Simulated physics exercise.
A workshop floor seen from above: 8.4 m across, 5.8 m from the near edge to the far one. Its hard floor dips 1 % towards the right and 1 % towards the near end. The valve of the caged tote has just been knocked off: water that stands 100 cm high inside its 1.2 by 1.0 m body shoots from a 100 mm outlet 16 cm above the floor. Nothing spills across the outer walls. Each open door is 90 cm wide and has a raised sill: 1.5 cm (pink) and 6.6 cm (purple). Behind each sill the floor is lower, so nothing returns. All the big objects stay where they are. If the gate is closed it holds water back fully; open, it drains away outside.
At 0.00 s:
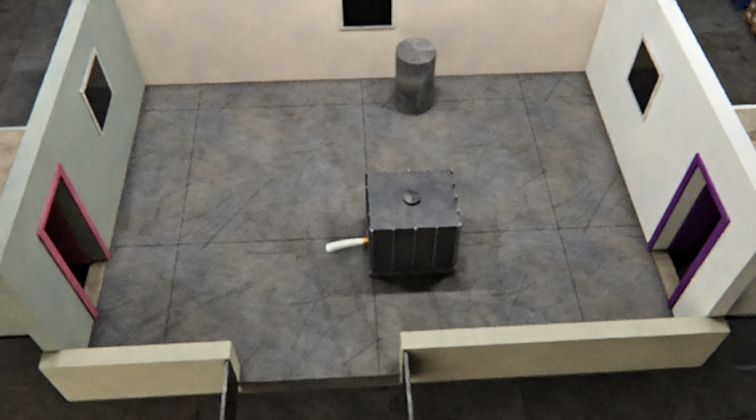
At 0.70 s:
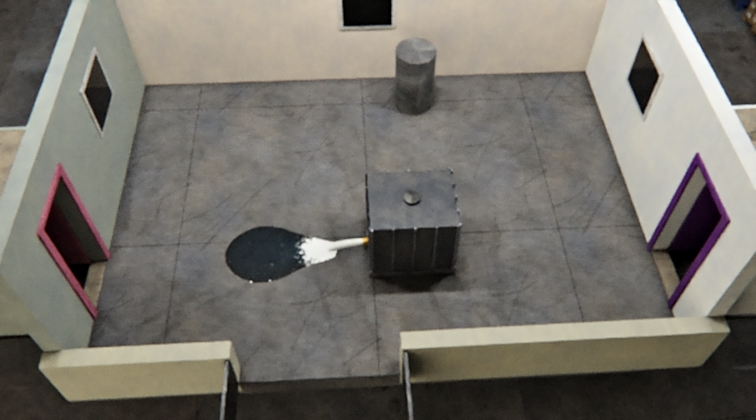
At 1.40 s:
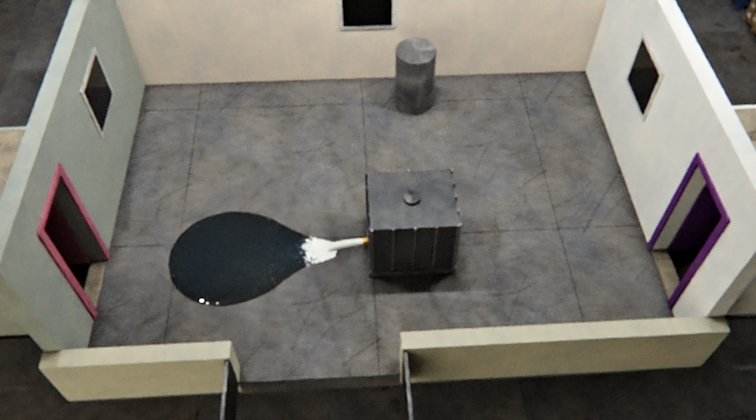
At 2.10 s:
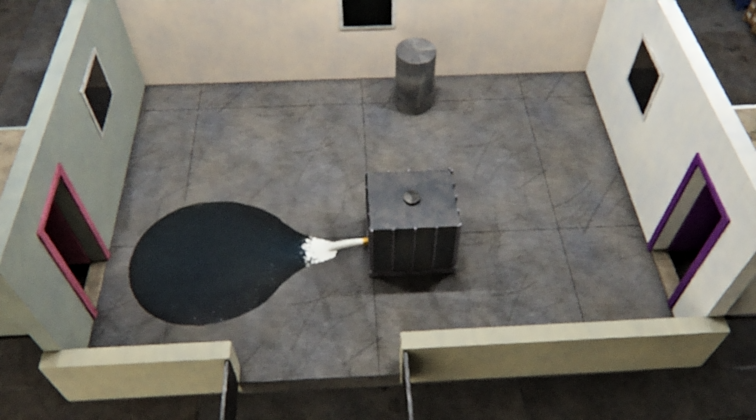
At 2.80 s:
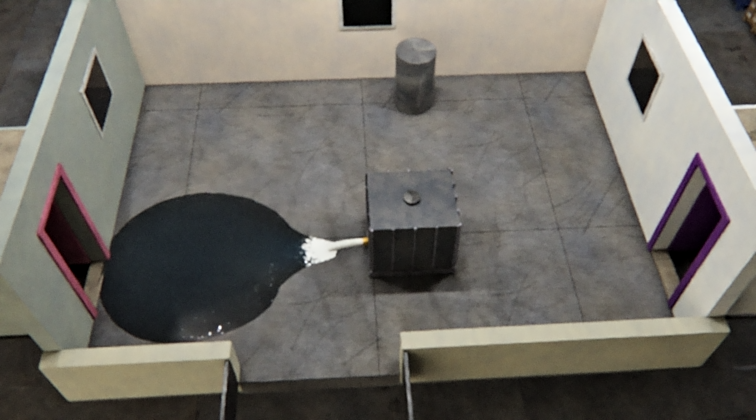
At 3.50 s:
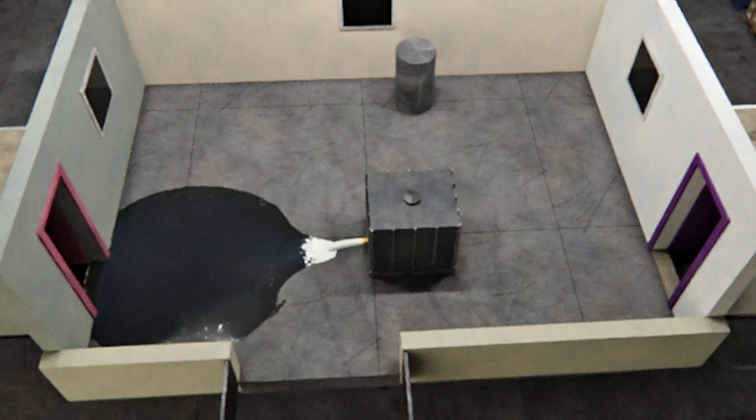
On a workshop floor, dark liquid pours from a box's spout and spreads left.
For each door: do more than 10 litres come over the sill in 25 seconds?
Within that time: At the pink door it goes over the limit; at the purple door it stays under the limit.
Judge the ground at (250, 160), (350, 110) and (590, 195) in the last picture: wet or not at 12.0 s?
In turn: Flooded, still dry, still dry.
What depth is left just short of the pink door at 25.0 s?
Roughly 2.0 cm deep.
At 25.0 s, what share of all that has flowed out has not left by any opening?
Roughly 78 in a hundred.
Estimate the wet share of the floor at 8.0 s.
Some 25 per cent of it.
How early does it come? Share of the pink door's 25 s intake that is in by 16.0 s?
Some 70 per cent by then.
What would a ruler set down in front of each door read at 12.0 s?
Depths in cm: Pink 2.5, purple 0.0.
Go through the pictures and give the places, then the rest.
In the first picture, the jet has just started at (351, 243); the ground is still dry.
In the second picture, from the spout at (351, 243) the water has spread over 1.1 m2; its tip is at (229, 264), and it is 1.4 cm deep on average.
In the third picture, from the spout at (351, 243) the water has spread over 2.7 m2; its tip is at (173, 273), and it is 1.2 cm deep on average.
In the fourth picture, the jet leaves at (351, 243); the sheet reaches (132, 278), 3.6 m away, and wets 4.3 m2.
In the fifth picture, from the spout at (351, 243) the water has spread over 5.9 m2; its tip is at (101, 290), and it is 1.1 cm deep on average.
In the sixth picture, the jet leaves at (351, 243); the sheet reaches (90, 286), 4.2 m away, and wets 7.1 m2.
After 5.0 s water covers 20 % of the floor and is deepest (4 cm) near (320, 254); pink door 3 cm at the sill, 3 L in, purple door not reached.
After 8.0 s water covers 25 % of the floor and is deepest (4 cm) near (83, 373); pink door 2.8 cm at the sill, 8 L in, purple door not reached.
After 12.0 s water covers 35 % of the floor and is deepest (4 cm) near (123, 371); pink door 2.7 cm at the sill, 14 L in, purple door not reached.
After 16.0 s water covers 45 % of the floor and is deepest (4 cm) near (110, 372); pink door 2.6 cm at the sill, 20 L in, purple door not reached.
After 25.0 s water covers 55 % of the floor and is deepest (5 cm) near (332, 253); pink door 2.1 cm at the sill, 28 L in, purple door 2.3 cm at the sill, 0 L in.
